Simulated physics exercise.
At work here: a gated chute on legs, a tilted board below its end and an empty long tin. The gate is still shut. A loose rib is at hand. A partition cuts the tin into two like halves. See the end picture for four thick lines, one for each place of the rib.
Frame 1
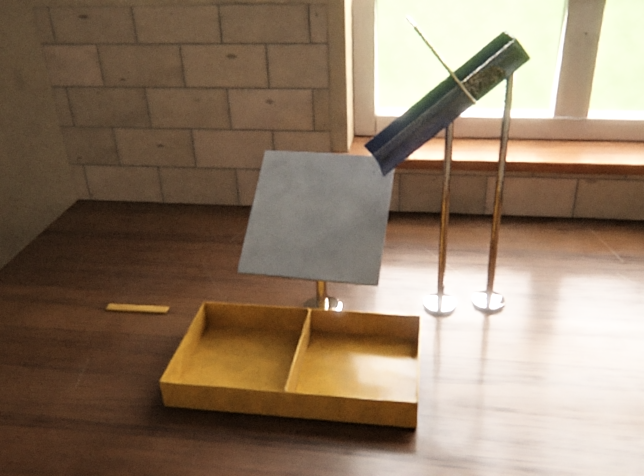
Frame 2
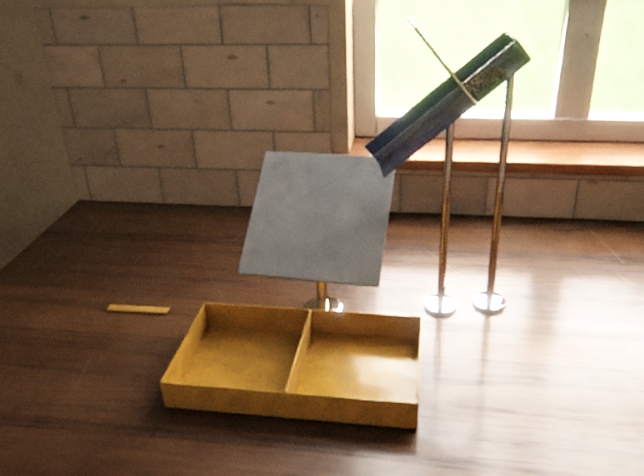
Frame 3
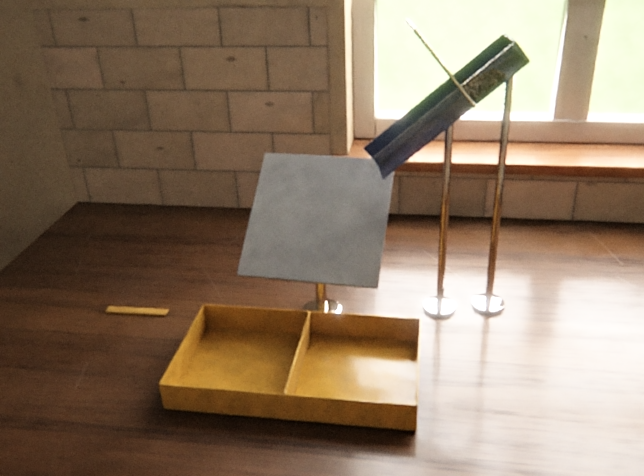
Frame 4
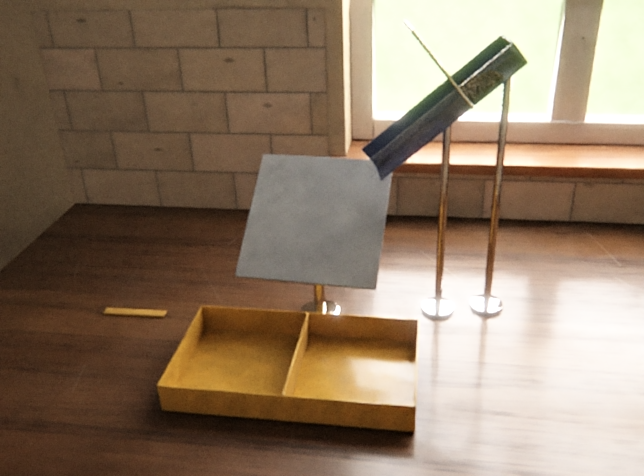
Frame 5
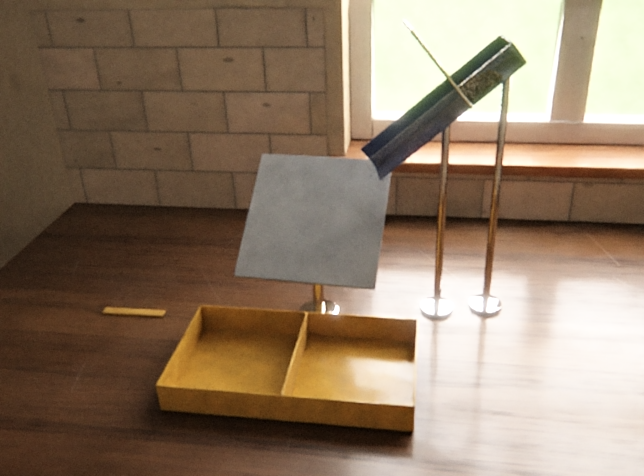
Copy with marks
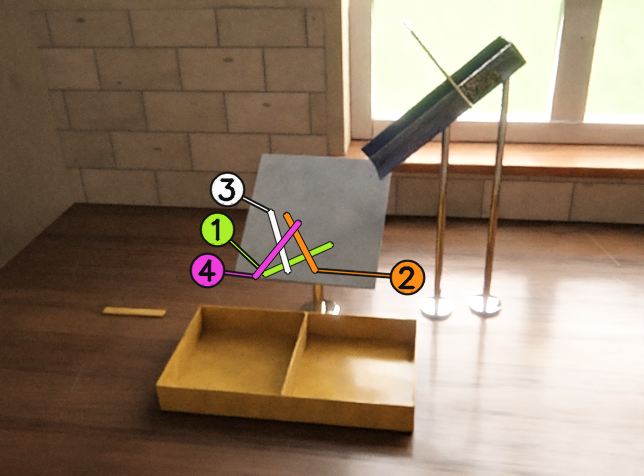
On a wooden table by a window, a sloping chute, tilted grey board and divided yellow tray standing still, view drifting slightly.
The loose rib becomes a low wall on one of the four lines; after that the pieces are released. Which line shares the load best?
I would pick line 3.
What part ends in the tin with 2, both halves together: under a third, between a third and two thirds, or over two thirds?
Over two thirds.
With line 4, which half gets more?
The left half.
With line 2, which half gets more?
Right.
On the marked copy, line 1 from (330, 244) to (265, 273); line 2 from (286, 215) to (315, 270); line 3 from (270, 212) to (287, 270); line 4 from (298, 223) to (255, 276).
Choosing 1, of what is caught, nearly all in the left half, a small part in the right.
Choosing 2, of what is caught, a small part in the left half, nearly all in the right.
Choosing 3, of what is caught, about half in the left half, about half in the right.
Choosing 4, of what is caught, nearly all in the left half, a small part in the right.
